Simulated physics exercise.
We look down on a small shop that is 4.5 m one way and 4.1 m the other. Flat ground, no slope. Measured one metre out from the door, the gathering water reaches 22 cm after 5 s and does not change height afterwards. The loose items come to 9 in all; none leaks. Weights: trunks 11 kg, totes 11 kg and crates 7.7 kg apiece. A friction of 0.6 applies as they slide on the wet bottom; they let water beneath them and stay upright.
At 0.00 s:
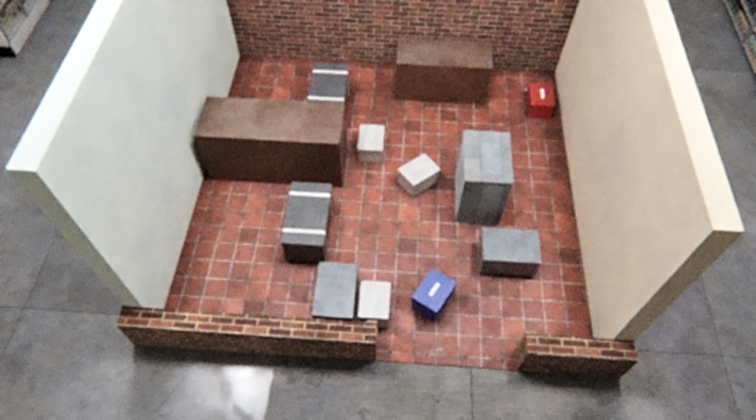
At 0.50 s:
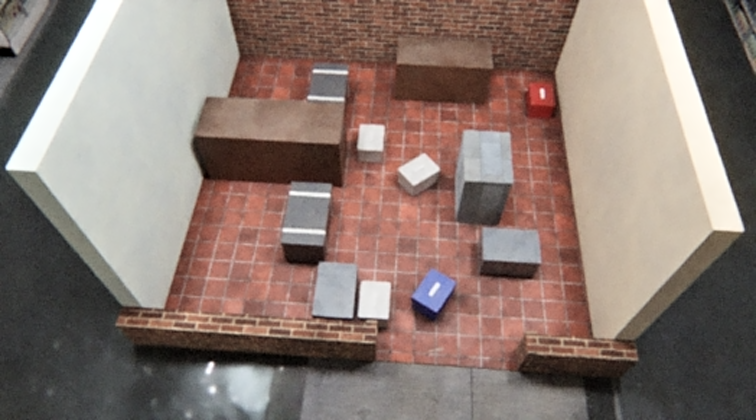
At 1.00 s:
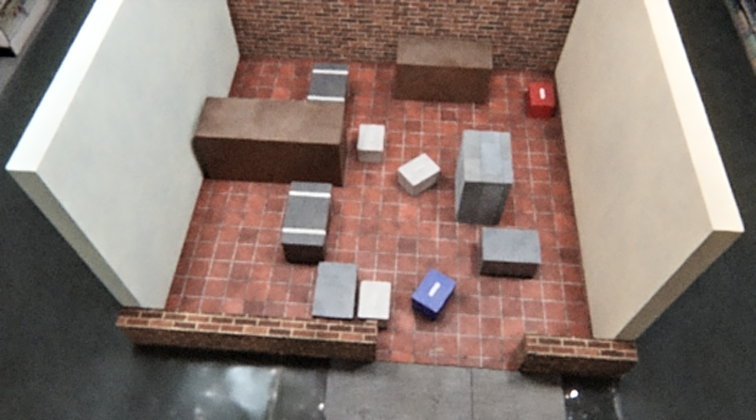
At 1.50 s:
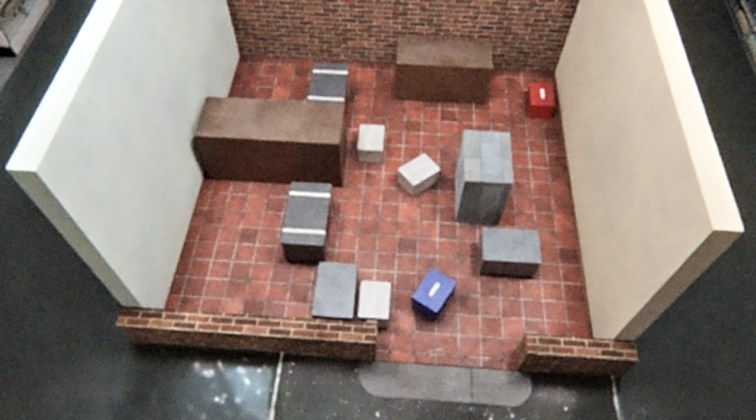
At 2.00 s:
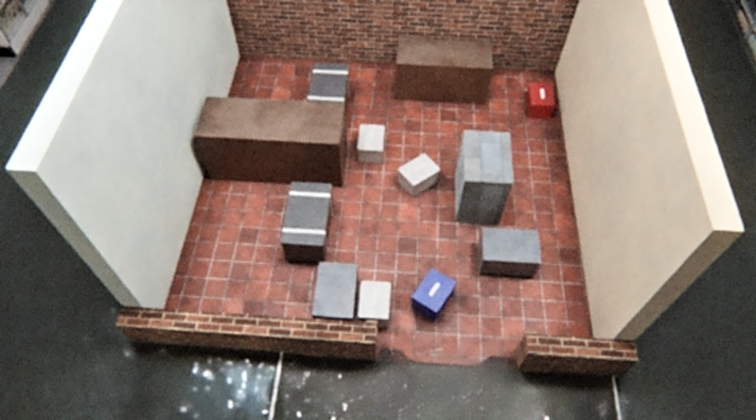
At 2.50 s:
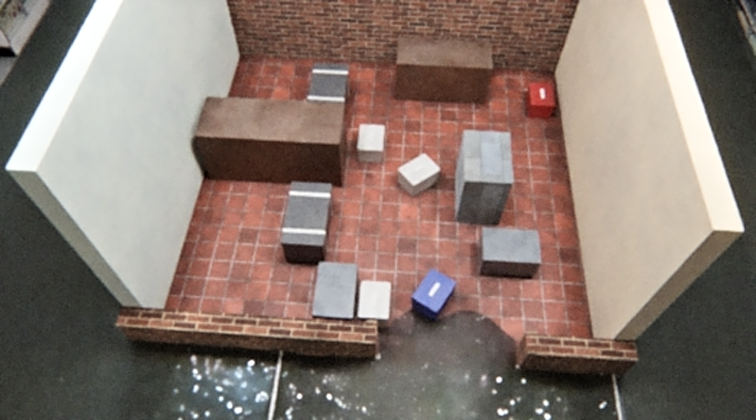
We see a small walled shop from above, with blocks, boxes, a blue tote and a red tote staying still as dark water spreads across the ground outside, then creeps through the front doorway onto the tiles.
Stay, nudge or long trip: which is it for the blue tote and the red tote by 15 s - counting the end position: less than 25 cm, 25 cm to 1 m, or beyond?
For the blue tote I'd expect a long journey, and for the red tote a modest drift.
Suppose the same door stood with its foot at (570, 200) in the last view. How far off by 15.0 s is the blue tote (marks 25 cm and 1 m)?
The blue tote would drift a bit.
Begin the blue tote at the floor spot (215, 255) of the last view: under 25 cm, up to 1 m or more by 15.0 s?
In that run it wanders a bit.
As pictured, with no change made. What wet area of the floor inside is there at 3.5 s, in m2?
Flooded: Near 1.5 m2.
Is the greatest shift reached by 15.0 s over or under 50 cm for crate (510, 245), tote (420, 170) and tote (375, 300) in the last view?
In turn: Beyond, beyond, within.
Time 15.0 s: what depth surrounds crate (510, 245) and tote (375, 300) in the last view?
First about 13 cm, second about 9 cm.
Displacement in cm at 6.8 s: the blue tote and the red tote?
About 200 cm and 0 cm, respectively.
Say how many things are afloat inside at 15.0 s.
Answer: 9.
After 3.5 s the blue tote is near (432, 285), 0.1 m from its start, aground; the red tote is near (542, 94), 0.0 m from its start, aground; 0 afloat.
After 6.8 s the blue tote is near (364, 161), 1.8 m from its start, afloat; the red tote is near (542, 93), 0.0 m from its start, aground; 2 afloat.
After 11.0 s the blue tote is near (299, 68), 3.6 m from its start, afloat; the red tote is near (505, 65), 0.6 m from its start, afloat; 8 afloat.
After 15.0 s the blue tote is near (331, 103), 2.8 m from its start, afloat; the red tote is near (515, 78), 0.4 m from its start, afloat; 9 afloat.
